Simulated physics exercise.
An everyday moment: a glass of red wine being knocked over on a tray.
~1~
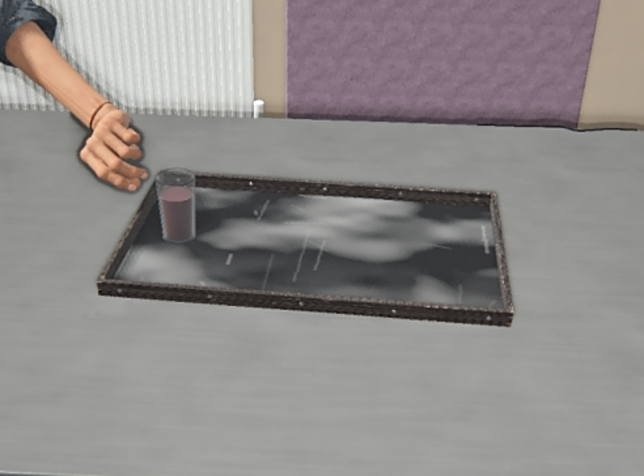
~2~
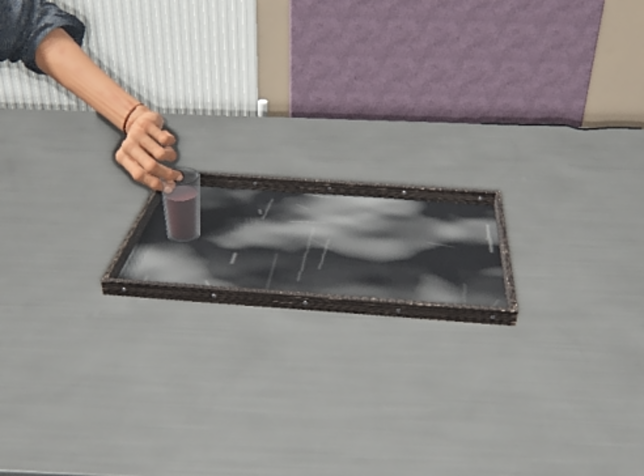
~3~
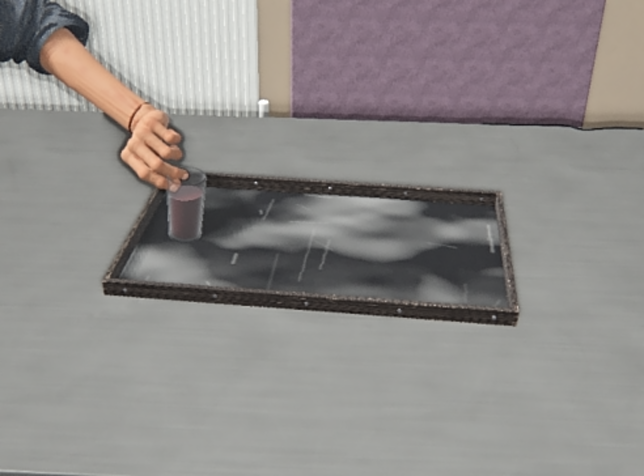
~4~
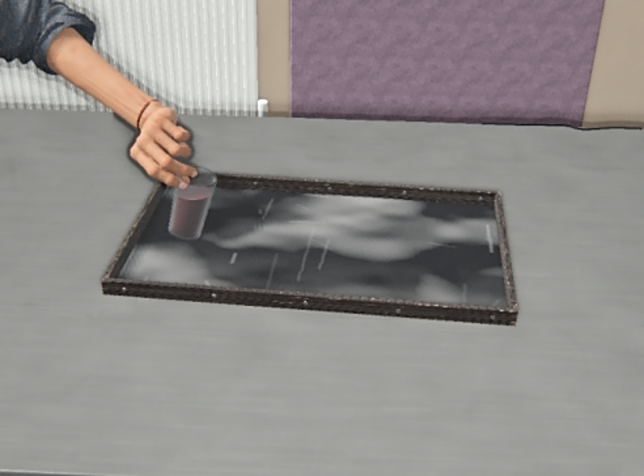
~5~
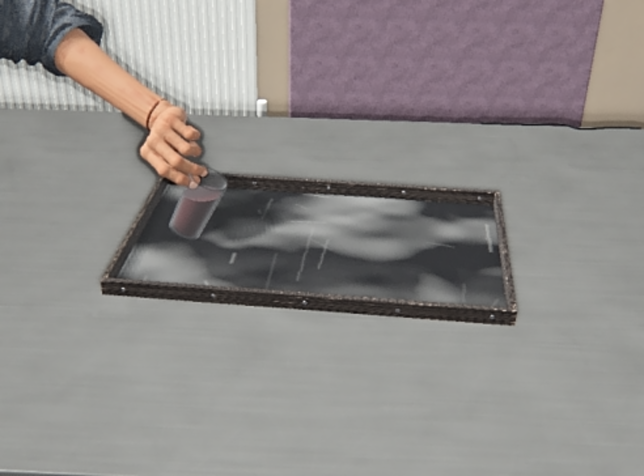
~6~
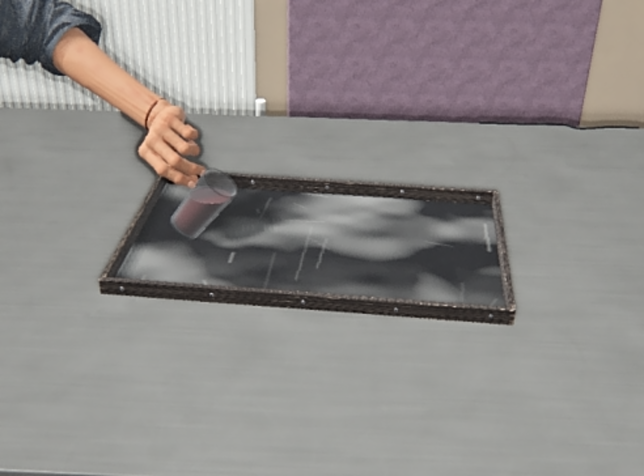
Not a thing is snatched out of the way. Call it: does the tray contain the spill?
It does.
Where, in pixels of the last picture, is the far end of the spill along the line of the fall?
I'd put the tip of it near (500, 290) in the last view.
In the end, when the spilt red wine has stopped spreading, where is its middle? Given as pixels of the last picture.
Near (407, 260).
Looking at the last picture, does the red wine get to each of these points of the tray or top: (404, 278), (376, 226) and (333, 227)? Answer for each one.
The first spot ends up inside the spill, the second inside the spill, and the third inside the spill.
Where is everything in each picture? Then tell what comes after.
It stands upright; glass (177, 205) about two thirds full; tray (310, 294), in the first frame.
It is being nudged; glass about two thirds full, surface at (181, 193), in the second frame.
It is being nudged; glass (186, 204) about two thirds full, in the third frame.
It is being nudged; glass about two thirds full, surface at (194, 192); tray (314, 293), in the fourth frame.
It is being nudged; glass (197, 203) tipped 25°, in the fifth frame.
It is falling; glass (203, 204) tipped 35°, in the sixth frame.
Next, the glass lies in the tray; the puddle covers about as much as a plate; the top is dry.
After that, the puddle covers about as much as a tray; the top is dry.
Finally, the puddle covers about as much as a tray; the top is dry.
